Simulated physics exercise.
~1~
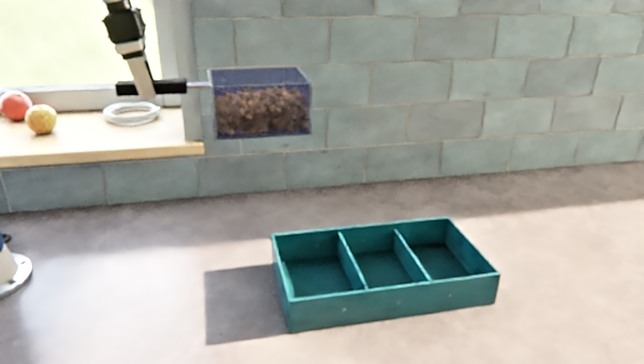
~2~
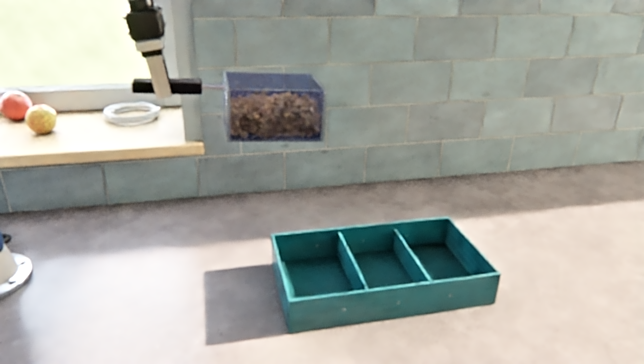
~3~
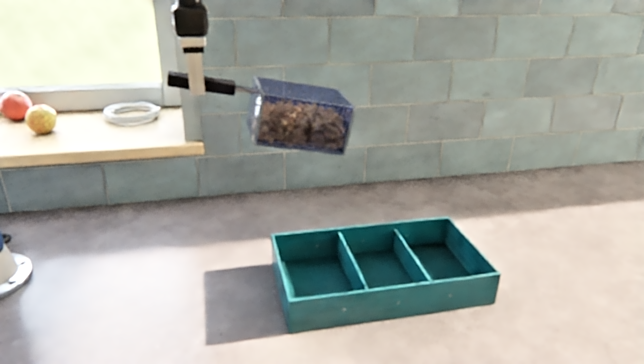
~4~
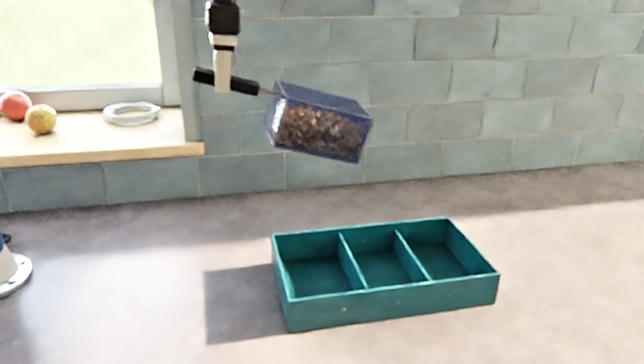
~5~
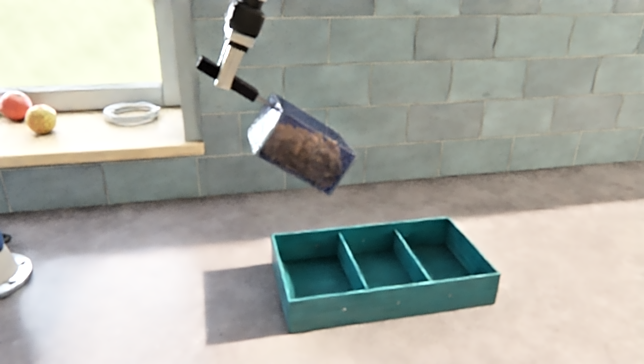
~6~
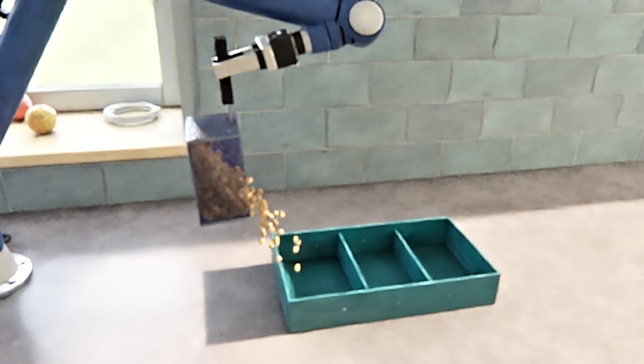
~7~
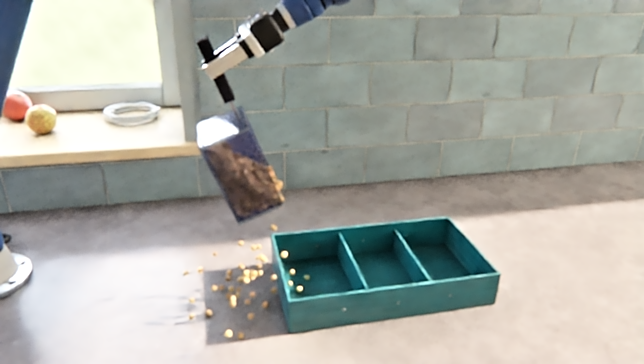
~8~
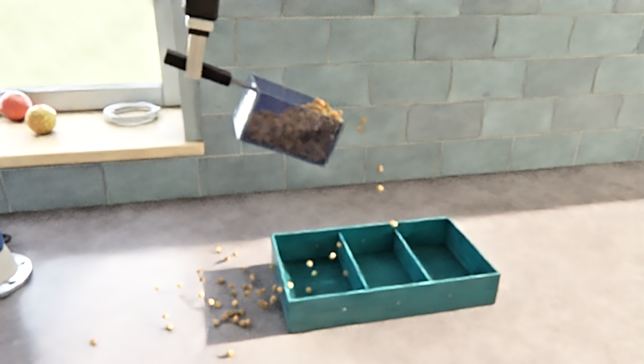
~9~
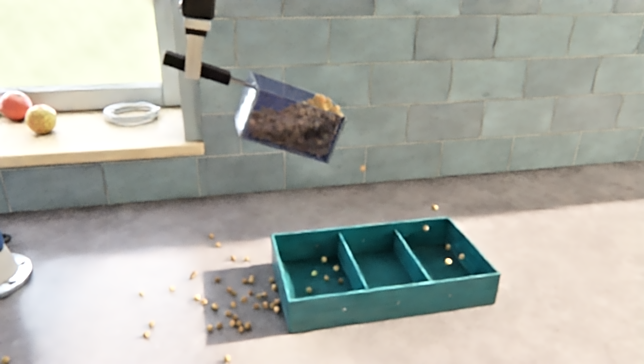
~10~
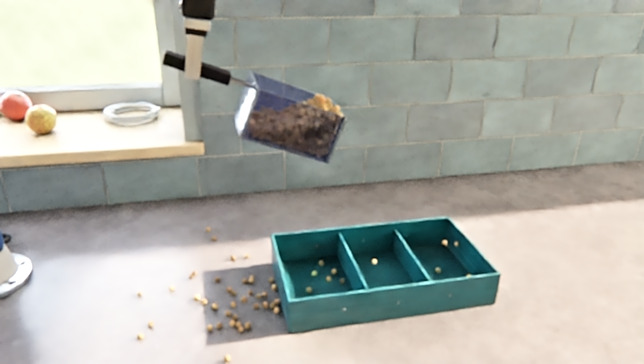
A robot arm carried a clear box of dried chickpeas right from the windowsill and tipped it steeply near a teal divided tray, spilling some onto the counter and a few into the tray, then tilted it partly back, still mostly full.
